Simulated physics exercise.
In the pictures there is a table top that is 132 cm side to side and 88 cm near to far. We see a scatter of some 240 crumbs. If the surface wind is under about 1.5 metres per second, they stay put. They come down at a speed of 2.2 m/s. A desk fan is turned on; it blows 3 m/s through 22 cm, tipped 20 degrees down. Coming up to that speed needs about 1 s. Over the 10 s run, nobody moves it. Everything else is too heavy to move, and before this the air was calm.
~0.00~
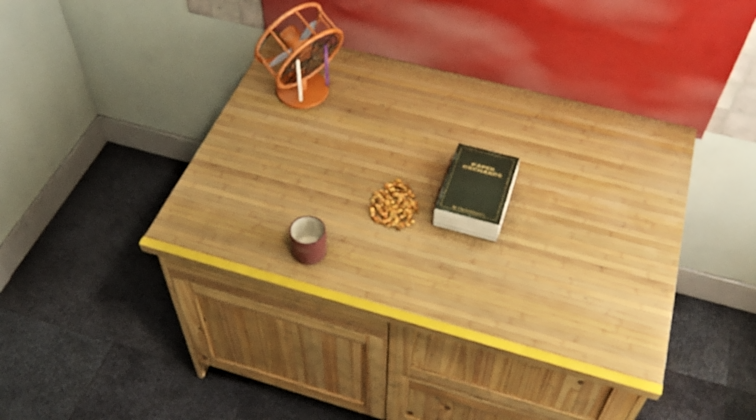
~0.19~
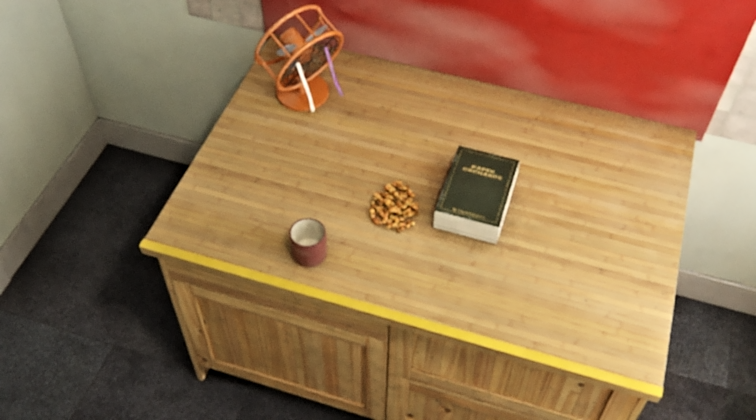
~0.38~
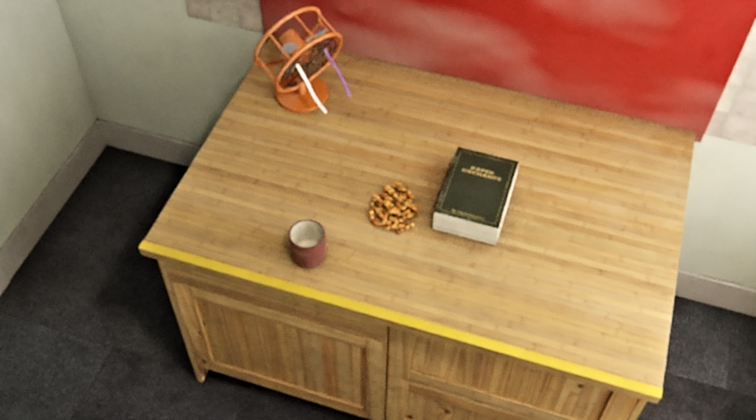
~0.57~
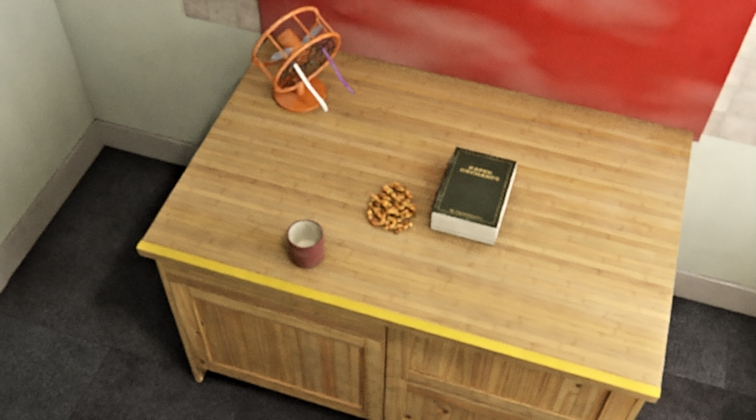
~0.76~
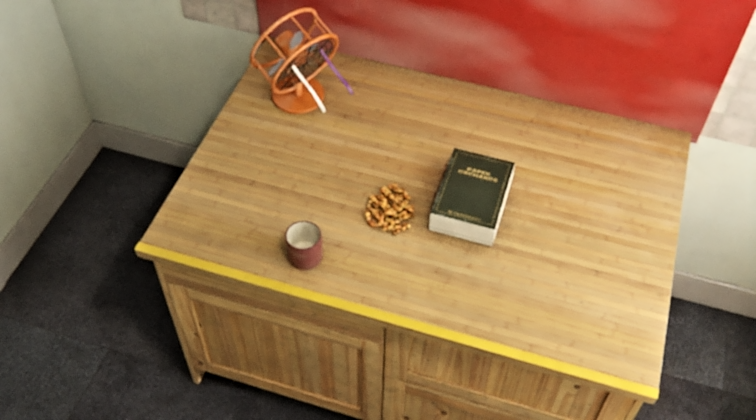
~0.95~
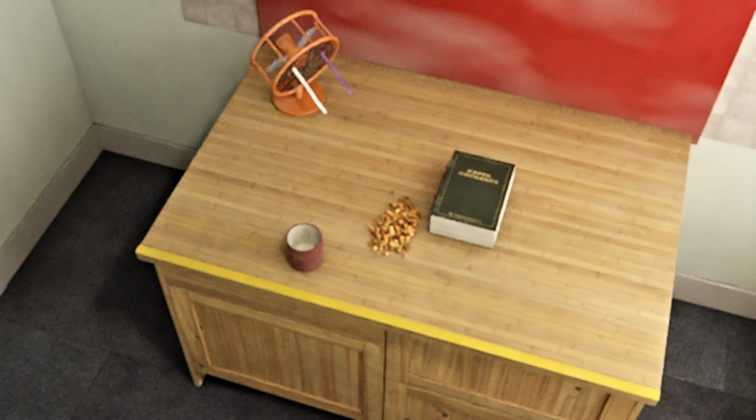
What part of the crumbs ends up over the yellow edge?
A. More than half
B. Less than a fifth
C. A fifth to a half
The answer is A.
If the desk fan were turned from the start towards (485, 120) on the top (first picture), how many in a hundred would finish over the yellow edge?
Share at the end: About 1 %.
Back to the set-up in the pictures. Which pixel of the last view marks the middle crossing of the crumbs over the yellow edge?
I'd put my finger close to (425, 335).
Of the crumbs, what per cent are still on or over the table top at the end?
My guess is near 0 per cent.
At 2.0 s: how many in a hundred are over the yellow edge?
About 100 %.
After 2.0 s the count stands so, 100 % are over the yellow edge.
After 3.2 s the count stands so, 100 % are over the yellow edge.
After 5.5 s the count stands so, 100 % are over the yellow edge.
After 10.0 s, at the end, 100 % are over the yellow edge.
